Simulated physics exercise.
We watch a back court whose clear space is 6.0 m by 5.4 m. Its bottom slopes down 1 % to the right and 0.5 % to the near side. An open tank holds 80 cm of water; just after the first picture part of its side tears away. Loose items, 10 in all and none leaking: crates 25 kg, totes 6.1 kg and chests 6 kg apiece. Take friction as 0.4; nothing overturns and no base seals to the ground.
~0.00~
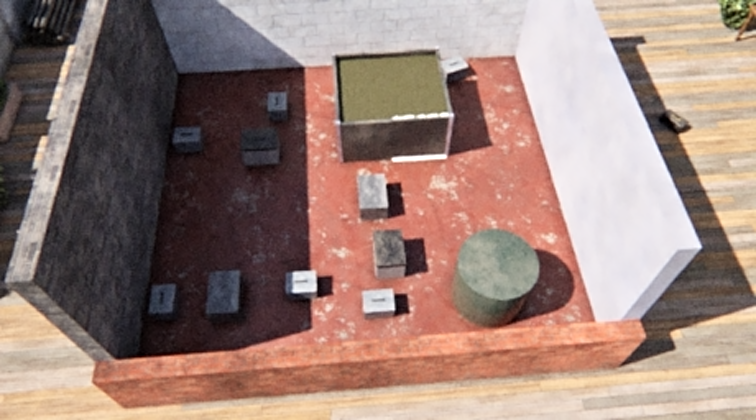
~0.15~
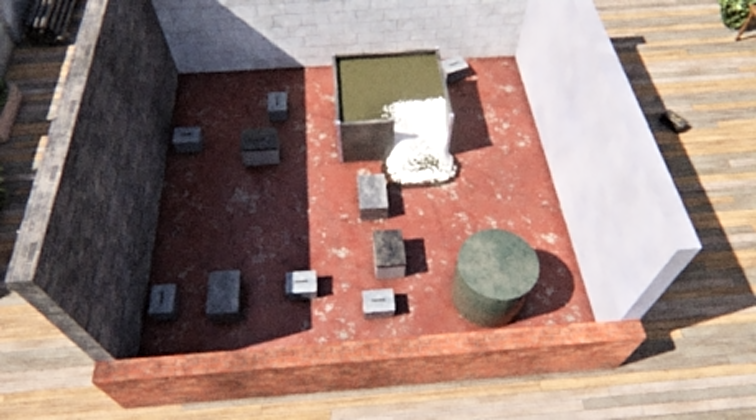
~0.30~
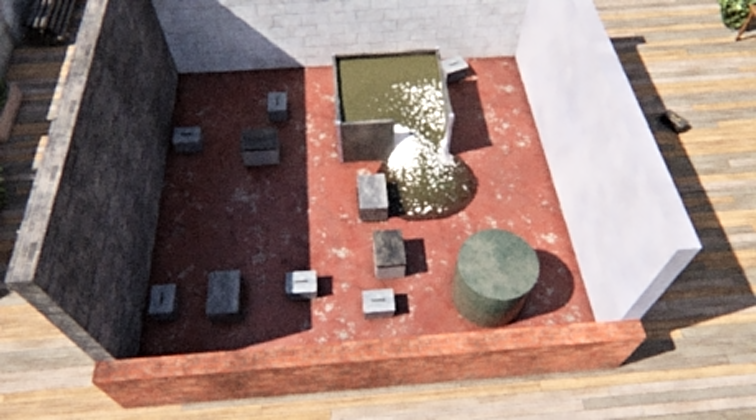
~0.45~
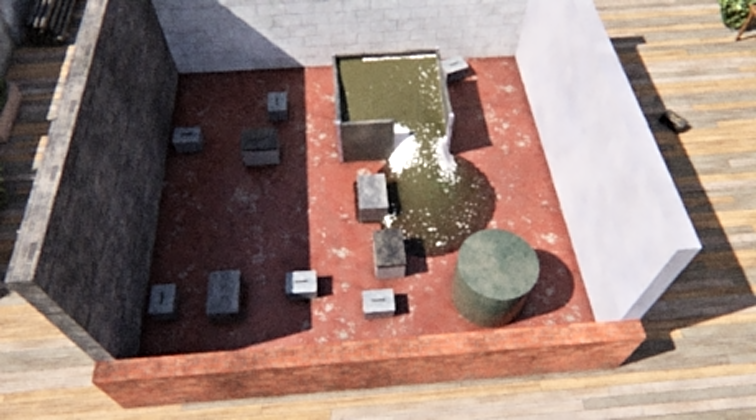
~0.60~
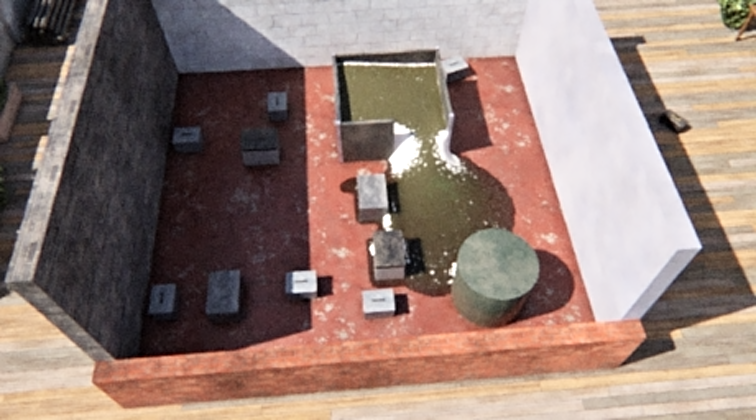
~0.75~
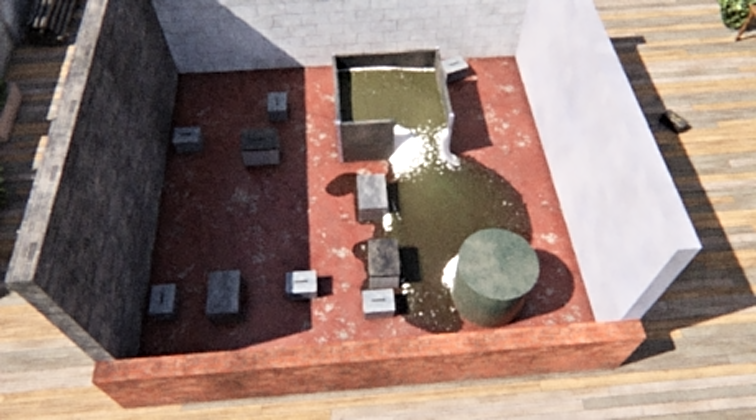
Murky water pours through a gap in the near side of a square tank at the back of a red-floored, walled court. It spreads toward the viewer in a widening pool, passes among grey blocks and reaches the green cylinder, while one block near the middle shifts slightly nearer.
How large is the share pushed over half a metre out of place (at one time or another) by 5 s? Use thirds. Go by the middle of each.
That comes to from one to two thirds.
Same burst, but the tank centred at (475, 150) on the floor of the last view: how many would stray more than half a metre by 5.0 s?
Then 5.
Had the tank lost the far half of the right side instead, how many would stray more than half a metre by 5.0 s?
Then 3.
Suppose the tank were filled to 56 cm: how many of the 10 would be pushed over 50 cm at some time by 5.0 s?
Then 3.
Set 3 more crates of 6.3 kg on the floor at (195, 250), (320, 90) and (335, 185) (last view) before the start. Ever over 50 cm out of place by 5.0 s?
In that order: Past it, short of it, less.
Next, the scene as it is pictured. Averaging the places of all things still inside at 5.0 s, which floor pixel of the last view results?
At about (280, 176).
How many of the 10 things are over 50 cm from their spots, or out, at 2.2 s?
By then 2.
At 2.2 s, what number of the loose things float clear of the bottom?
I count 1.
After 1.1 s 1 of 10 are over 50 cm from their spots; 0 afloat.
After 2.2 s 2 of 10 are over 50 cm from their spots; 1 afloat.
After 3.5 s 2 of 10 are over 50 cm from their spots; 2 afloat.
After 5.0 s 5 of 10 are over 50 cm from their spots, and 5 have been at some point; 1 afloat.
